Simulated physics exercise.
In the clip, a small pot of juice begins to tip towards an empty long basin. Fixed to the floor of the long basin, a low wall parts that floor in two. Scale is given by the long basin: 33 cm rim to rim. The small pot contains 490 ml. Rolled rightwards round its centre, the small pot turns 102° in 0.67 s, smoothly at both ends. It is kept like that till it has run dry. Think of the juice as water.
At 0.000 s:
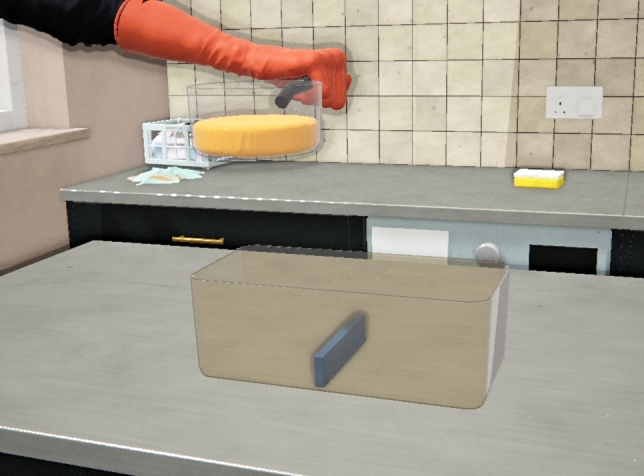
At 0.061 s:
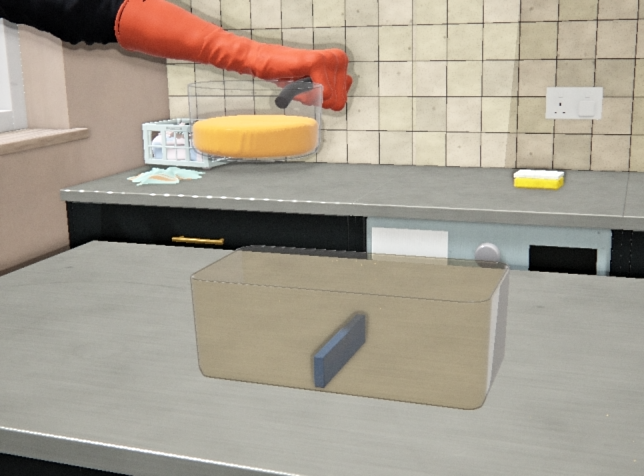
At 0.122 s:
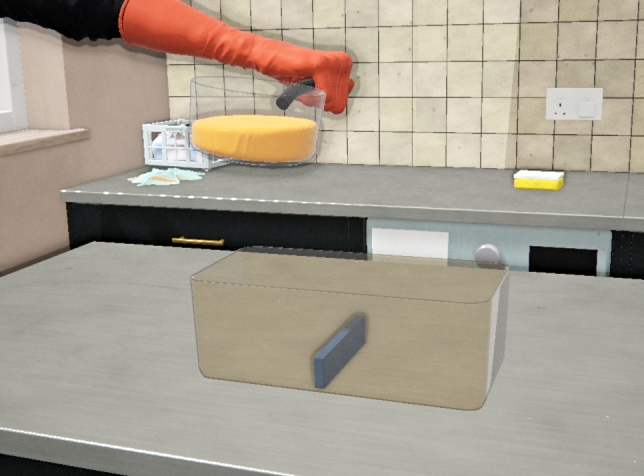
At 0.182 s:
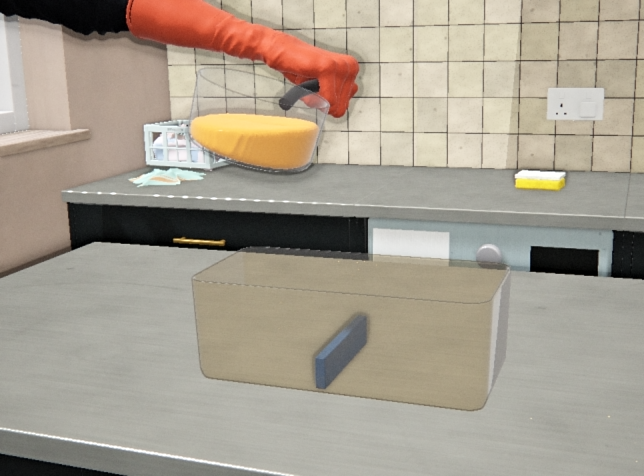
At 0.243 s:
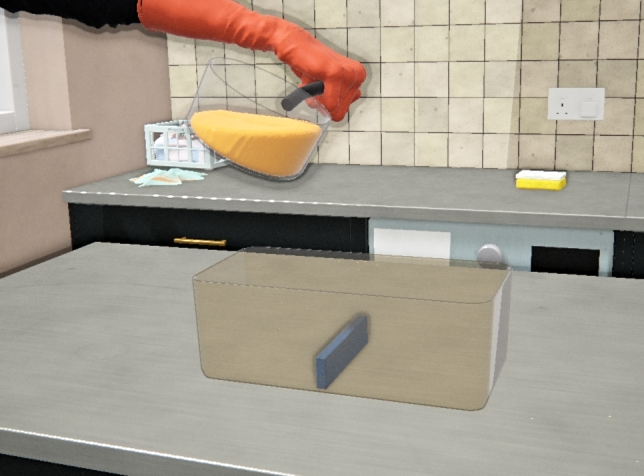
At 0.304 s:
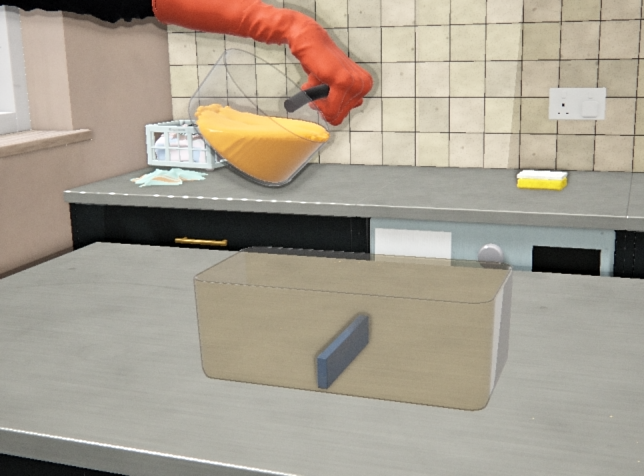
We see a red-gloved hand holding a small clear pot of orange-yellow juice by its dark handle, barely moving at first, then tilting it steadily rightwards behind an empty long basin with a low blue wall inside.
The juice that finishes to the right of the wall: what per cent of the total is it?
It is about 73 per cent of the total.
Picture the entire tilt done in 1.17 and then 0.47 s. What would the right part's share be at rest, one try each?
80 then 70 %.
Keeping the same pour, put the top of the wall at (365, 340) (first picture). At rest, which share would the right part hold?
Roughly 35 %.
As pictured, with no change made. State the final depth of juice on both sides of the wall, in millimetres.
Final levels - left approx 6 mm, right approx 14 mm.
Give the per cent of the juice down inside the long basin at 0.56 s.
I reckon close to 26 percent of it.
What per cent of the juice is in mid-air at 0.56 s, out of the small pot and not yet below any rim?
Near 46 in a hundred.
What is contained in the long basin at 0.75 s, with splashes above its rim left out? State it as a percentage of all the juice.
Roughly 78 %.
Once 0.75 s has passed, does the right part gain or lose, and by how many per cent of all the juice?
The share moves up, by some 12 per cent.
By 0.56 s the tilt is 96° and 30 per cent is still to pour, 0 is left of the wall and 25 right of it.
By 0.75 s the tilt is 102° and 9 per cent is still to pour, 18 is left of the wall and 61 right of it.
By 0.95 s the tilt is 102° and 1 per cent is still to pour, 24 is left of the wall and 70 right of it.
By 1.17 s the tilt is 102° and 0 per cent is still to pour, 25 is left of the wall and 73 right of it.
At rest 26 per cent lies left of the wall, 73 right of it and 2 outside.
